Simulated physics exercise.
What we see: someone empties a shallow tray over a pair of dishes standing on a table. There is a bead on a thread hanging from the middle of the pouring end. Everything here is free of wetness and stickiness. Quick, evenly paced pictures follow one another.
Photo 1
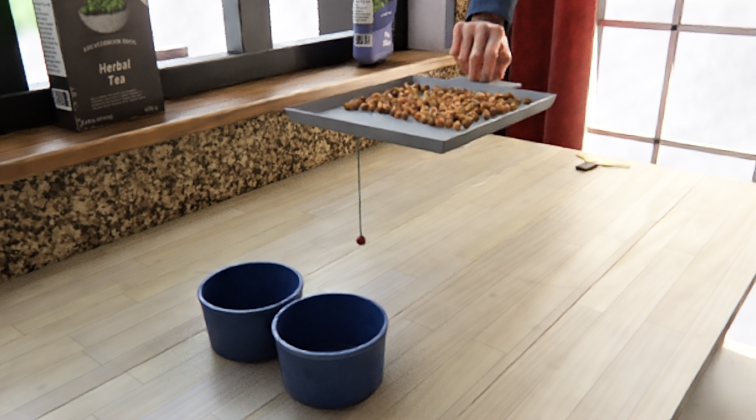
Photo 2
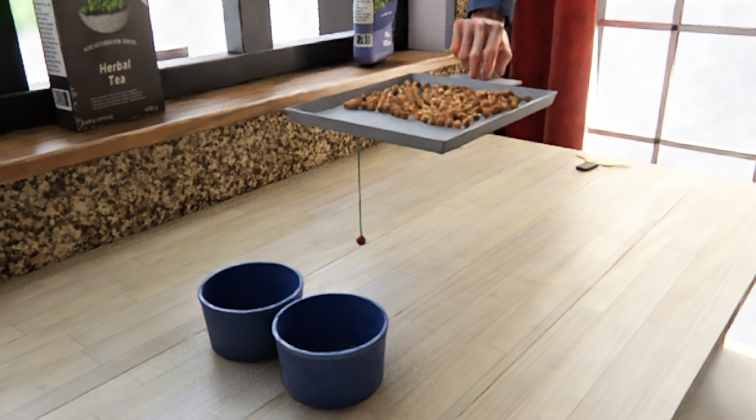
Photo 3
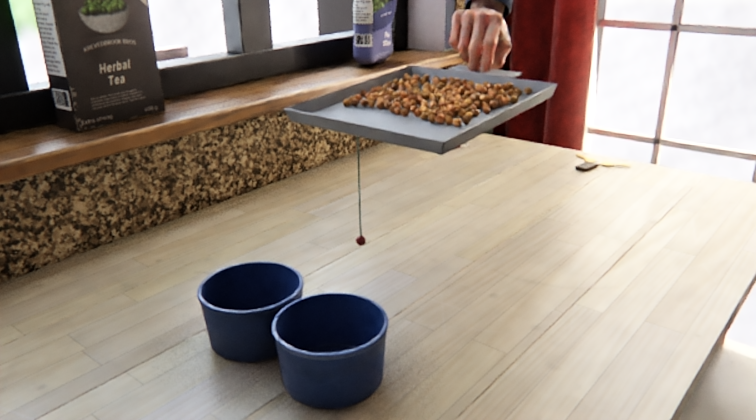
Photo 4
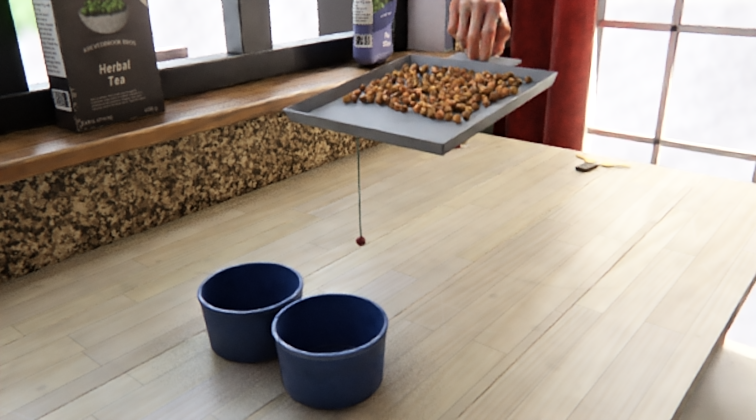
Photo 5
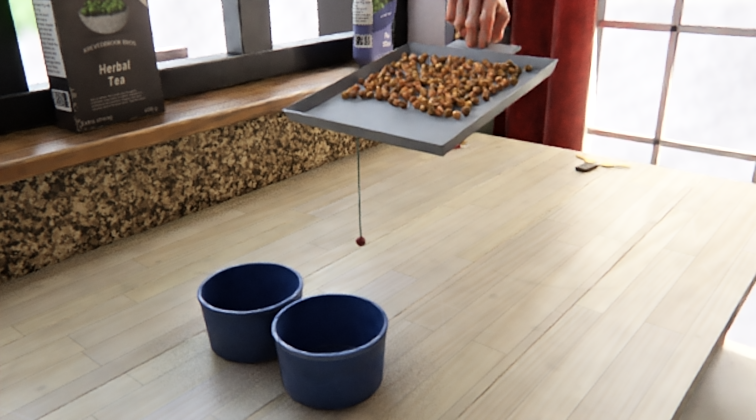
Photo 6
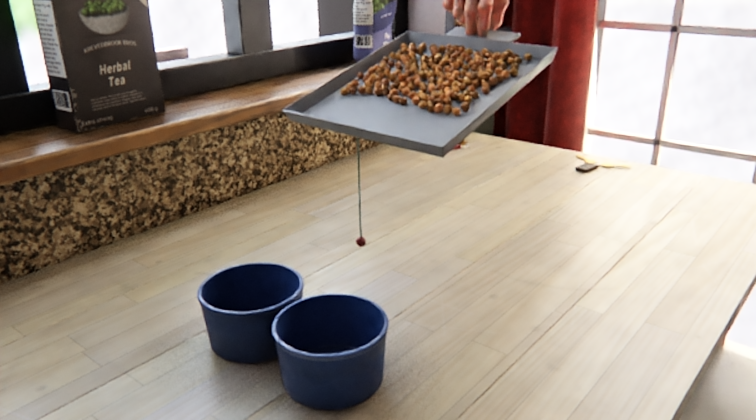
A hand gripped the far edge of a shallow gray tray of roasted chickpeas and gradually raised it, tilting the tray toward the near end, while two blue dishes sat still on the wooden table.
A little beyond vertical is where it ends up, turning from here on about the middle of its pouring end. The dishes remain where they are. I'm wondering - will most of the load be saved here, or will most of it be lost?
Most of it is lost.
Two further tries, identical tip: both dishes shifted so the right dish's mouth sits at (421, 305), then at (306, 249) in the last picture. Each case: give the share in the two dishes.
The first position comes out at 70 per cent, the other at 30 per cent.
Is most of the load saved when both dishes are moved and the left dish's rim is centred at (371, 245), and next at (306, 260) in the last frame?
Result - try one, below the halfway mark; try two, past the halfway mark.
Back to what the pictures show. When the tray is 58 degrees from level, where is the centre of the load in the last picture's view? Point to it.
Roughly at (374, 114).
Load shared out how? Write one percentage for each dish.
Share at the end - left dish ~ 10 %, right dish ~ 10 %.
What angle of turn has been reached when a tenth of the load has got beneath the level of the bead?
Roughly 100 degrees.
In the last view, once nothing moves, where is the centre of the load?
It settles centred around (343, 328).
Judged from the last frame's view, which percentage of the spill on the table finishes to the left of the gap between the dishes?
10 per cent or thereabouts.
Just after the last frame, tray tipped steeply; almost all on the tray; just a few outside both; just a few in the air.
A moment on, tray tipped right over; the larger part on the tray; just a few in the right dish; about a tenth outside both; just a few in the air.
Further on, tray tipped past a quarter turn; about a tenth in the right dish; about a tenth in the left dish; the larger part outside both.
When it is over, tray tipped past a quarter turn; about a tenth in the right dish; about a tenth in the left dish; the larger part outside both.
